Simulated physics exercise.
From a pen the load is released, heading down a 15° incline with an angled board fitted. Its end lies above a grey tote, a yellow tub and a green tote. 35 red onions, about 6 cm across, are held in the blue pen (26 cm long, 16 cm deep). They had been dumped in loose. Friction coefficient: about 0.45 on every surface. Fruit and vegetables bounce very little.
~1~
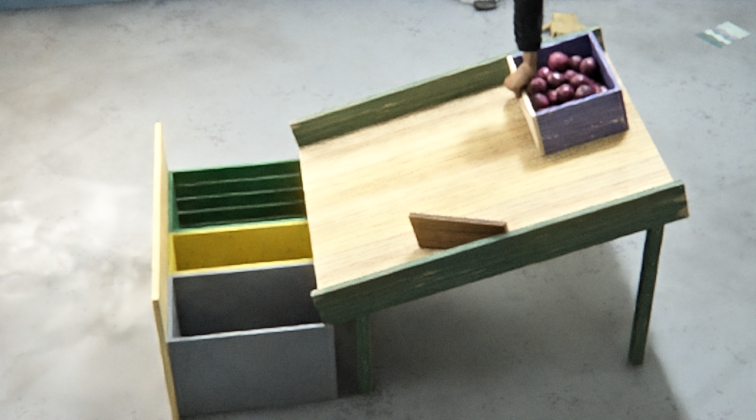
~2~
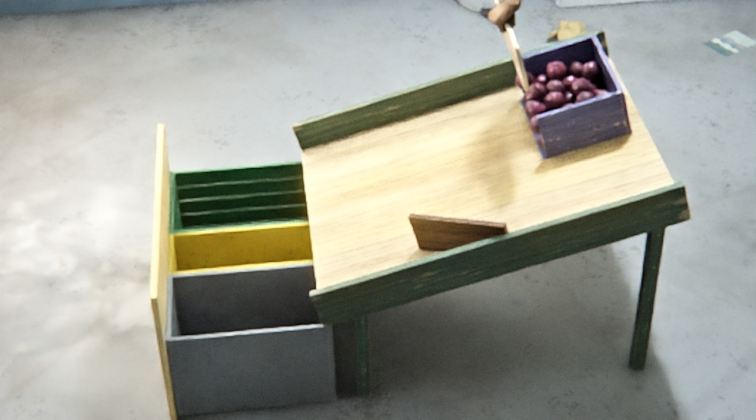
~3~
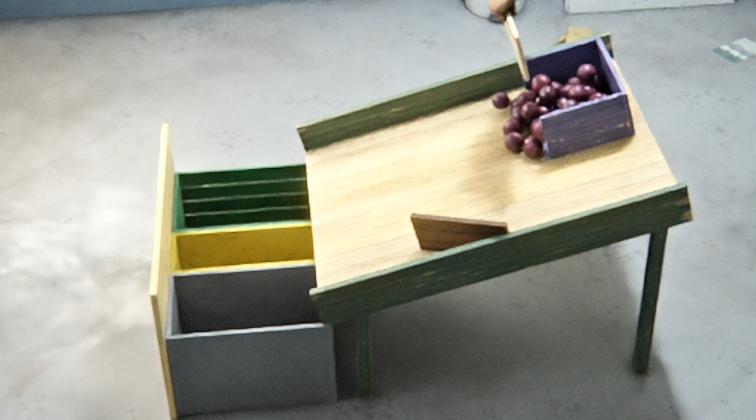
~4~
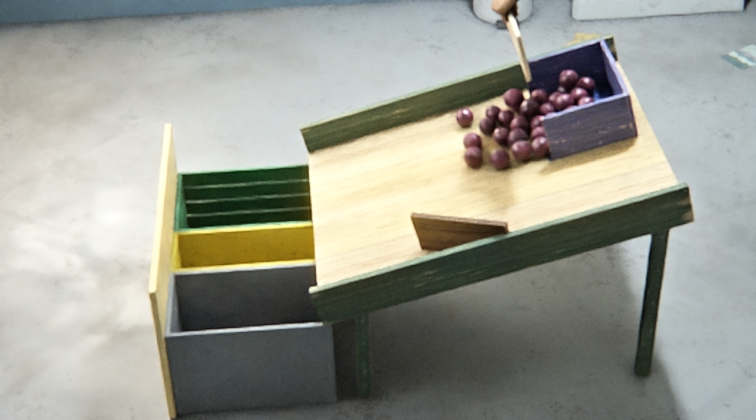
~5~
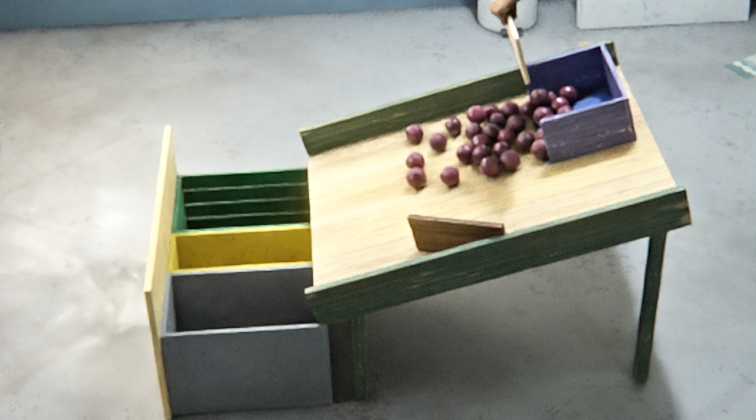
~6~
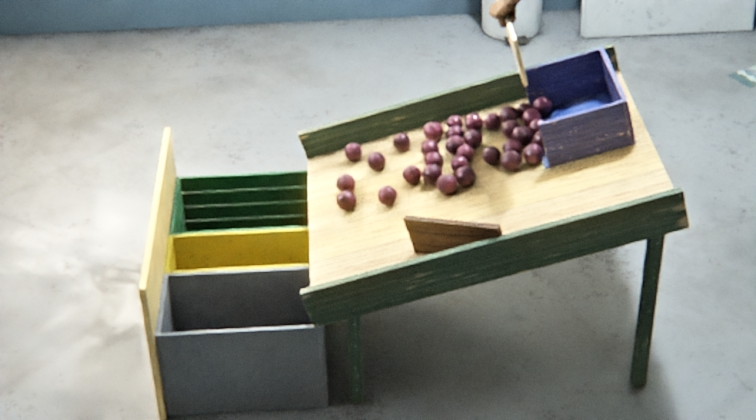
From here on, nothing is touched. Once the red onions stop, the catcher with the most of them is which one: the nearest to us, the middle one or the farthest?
It is the one furthest off.
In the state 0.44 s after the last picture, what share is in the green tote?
I'd put it near 15 in a hundred by then.
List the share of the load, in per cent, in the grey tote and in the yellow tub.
Roughly 0 and 35 per cent.
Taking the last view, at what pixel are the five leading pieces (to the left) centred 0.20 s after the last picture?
Somewhere near pixel (275, 208) of the last view.
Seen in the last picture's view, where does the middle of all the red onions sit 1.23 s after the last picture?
Somewhere near (210, 287) in pixels.
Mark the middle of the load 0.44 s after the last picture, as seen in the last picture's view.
Centre: About (312, 195).
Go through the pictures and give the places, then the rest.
In the first picture (places track the rim corner closest to us here), blue pen (617, 89); grey tote (172, 340); all still inside.
Blue pen (619, 92), in the second picture.
Blue pen (623, 93); 6 out, the lowest onion at (514, 142), in the third picture.
Blue pen (625, 94); 16 out, the lowest onion at (465, 117), in the fourth picture.
Blue pen (624, 97); 22 out, the lowest onion at (416, 178), in the fifth picture.
Blue pen (623, 101); grey tote (160, 334); 29 out, the lowest onion at (347, 200), in the sixth picture.
Then, 0.20 s after the last picture, 2 in the green tote, 30 on the slope and 3 in the air.
Then, 0.44 s after the last picture, 3 in the yellow tub, 6 in the green tote, 19 on the slope and 7 in the air.
Then, 0.79 s after the last picture, 9 in the yellow tub, 18 in the green tote, 3 on the slope and 5 in the air.
When it is over (1.23 s after the last picture), 12 in the yellow tub and 23 in the green tote.
